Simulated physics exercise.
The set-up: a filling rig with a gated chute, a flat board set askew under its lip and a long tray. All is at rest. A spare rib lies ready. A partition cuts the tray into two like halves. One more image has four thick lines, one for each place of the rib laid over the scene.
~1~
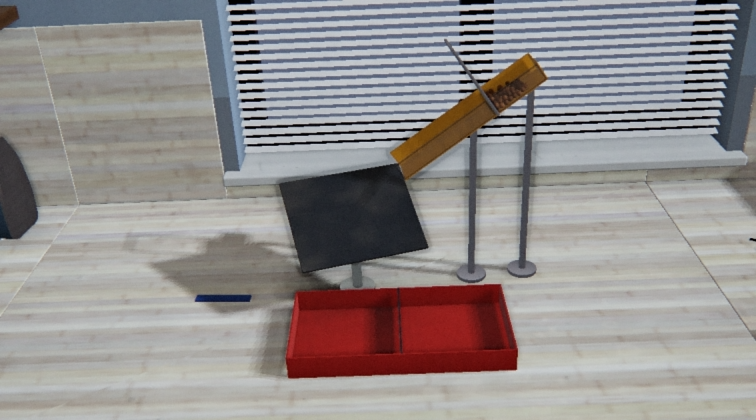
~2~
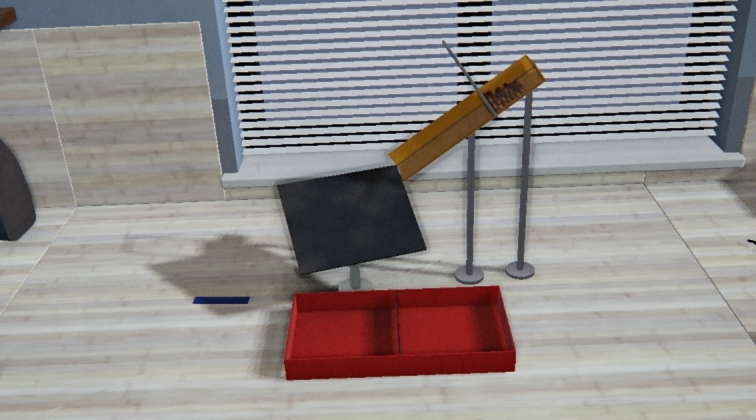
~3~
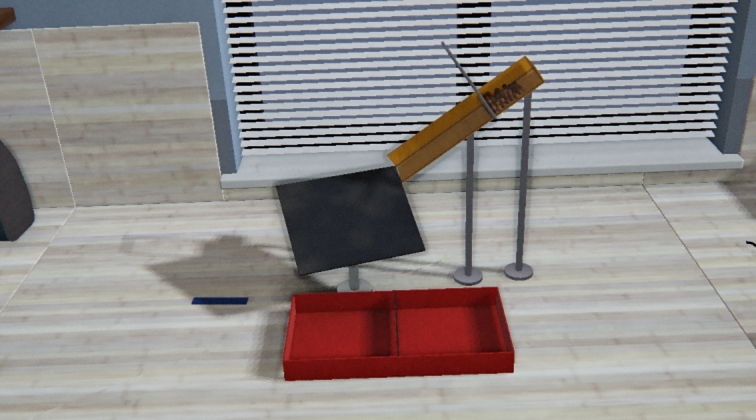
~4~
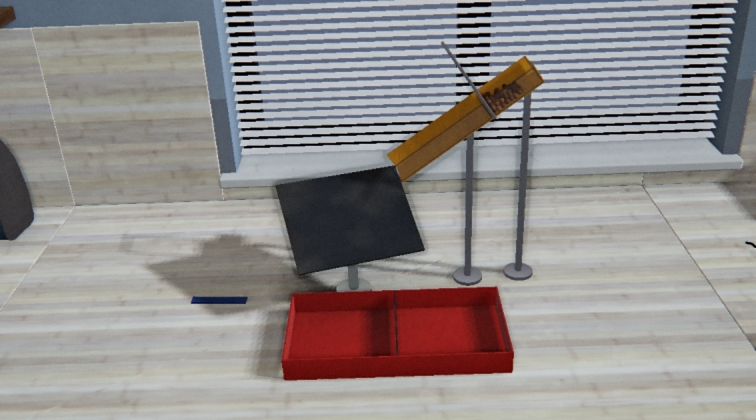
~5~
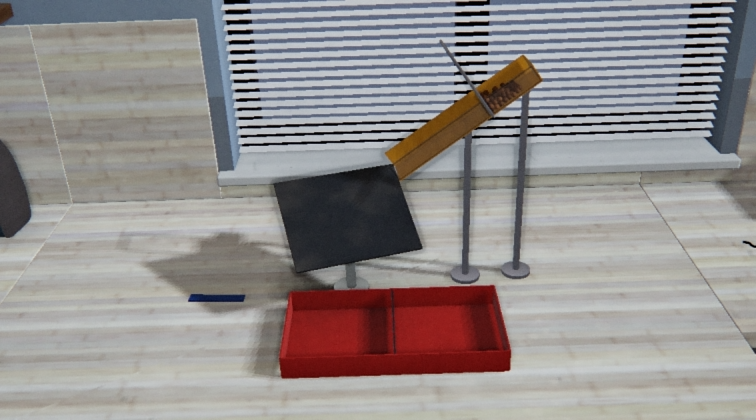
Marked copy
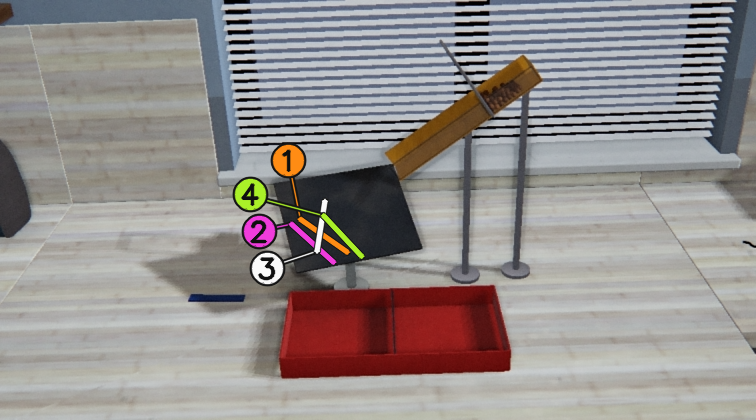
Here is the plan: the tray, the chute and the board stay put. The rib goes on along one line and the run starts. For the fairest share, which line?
The best line is 4.
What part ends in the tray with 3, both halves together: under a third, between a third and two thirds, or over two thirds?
It is over two thirds.
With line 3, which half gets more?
Left.
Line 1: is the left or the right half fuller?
The left half.
On the marked copy, line 1 from (300, 219) to (347, 252); line 2 from (291, 224) to (333, 262); line 3 from (324, 201) to (317, 251); line 4 from (323, 215) to (361, 256).
If 1 is chosen, of what is caught, almost all in the left half, about a tenth in the right.
If 2 is chosen, of what is caught, almost all in the left half, just a few in the right.
If 3 is chosen, of what is caught, almost all in the left half, just a few in the right.
If 4 is chosen, of what is caught, roughly two thirds in the left half, roughly a third in the right.
